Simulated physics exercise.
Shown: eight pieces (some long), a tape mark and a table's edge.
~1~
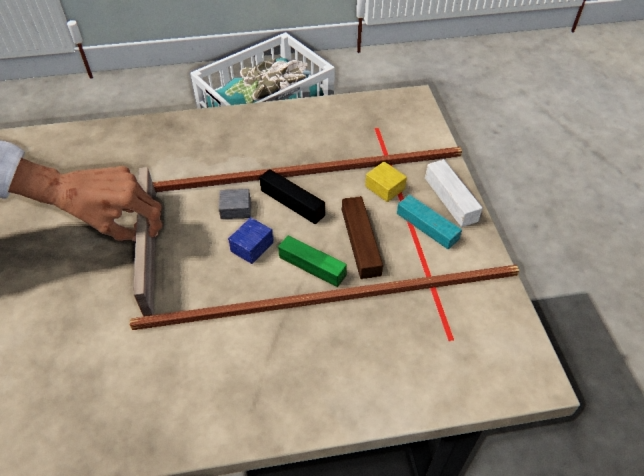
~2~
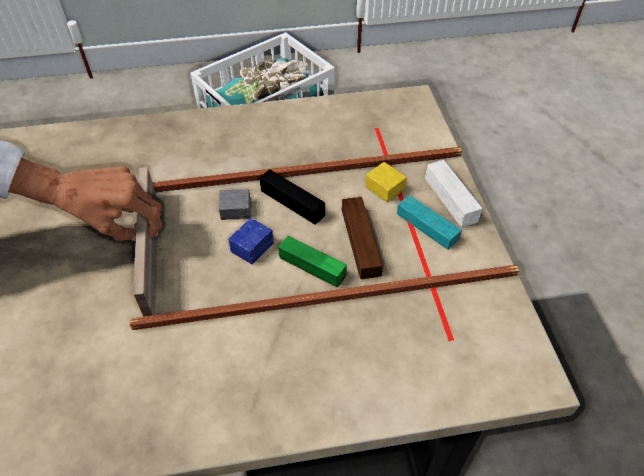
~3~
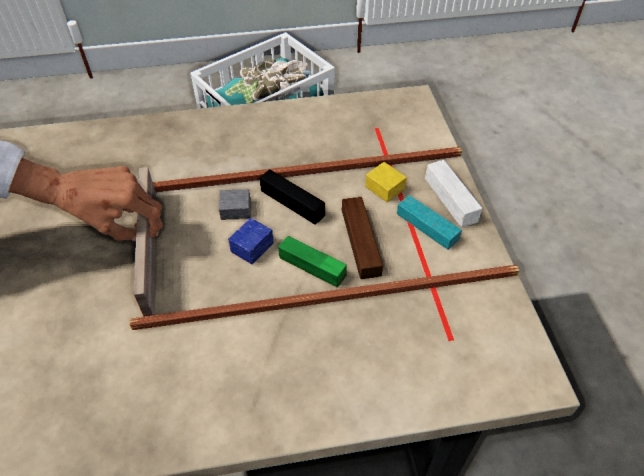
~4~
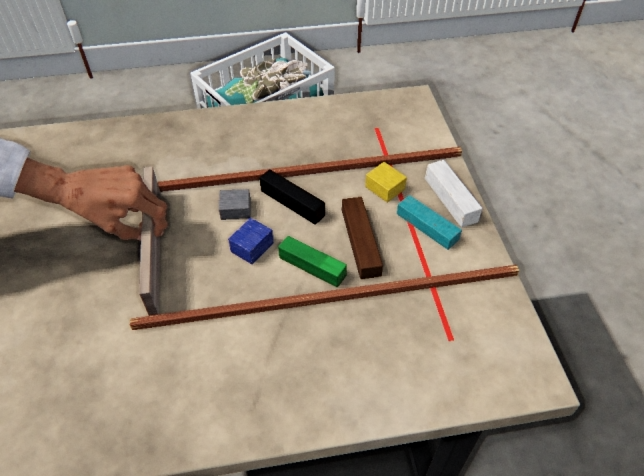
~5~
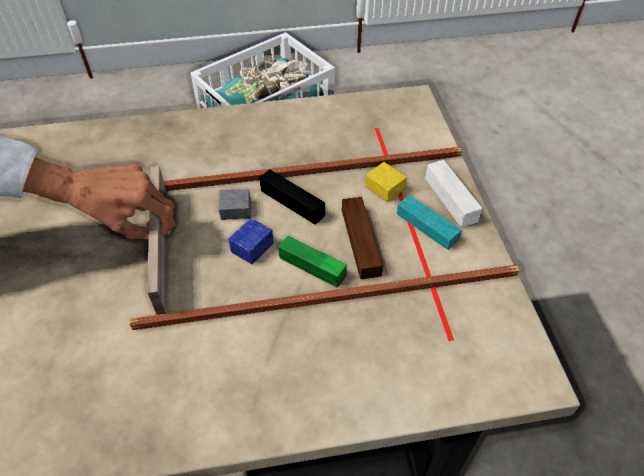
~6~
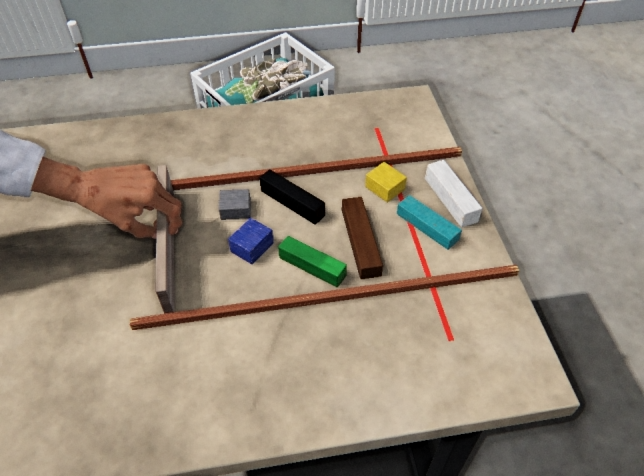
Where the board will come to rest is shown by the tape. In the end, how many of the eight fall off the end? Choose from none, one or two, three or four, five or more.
Final count: One or two.
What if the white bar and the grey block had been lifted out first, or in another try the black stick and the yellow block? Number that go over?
0 for the first case, 0 for the second.
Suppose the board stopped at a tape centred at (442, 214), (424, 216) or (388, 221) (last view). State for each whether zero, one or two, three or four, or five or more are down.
For each place: Either three or four; either one or two; zero.
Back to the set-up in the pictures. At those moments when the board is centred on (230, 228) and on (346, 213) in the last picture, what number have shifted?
Answer - first 2, then 7.
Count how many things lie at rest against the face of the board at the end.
3 of them.
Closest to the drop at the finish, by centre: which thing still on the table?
The one out in front is the turquoise bar.
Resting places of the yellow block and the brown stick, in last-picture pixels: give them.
Yellow block: (453, 173); brown stick: (462, 229).
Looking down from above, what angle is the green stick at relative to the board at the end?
Roughly 0° out of line.
A little later, none off yet; white bar at rest near (452, 193); turquoise bar at rest near (428, 222); yellow block at rest near (386, 182).
When it is over, the number that fall off is one or two; down, white bar.
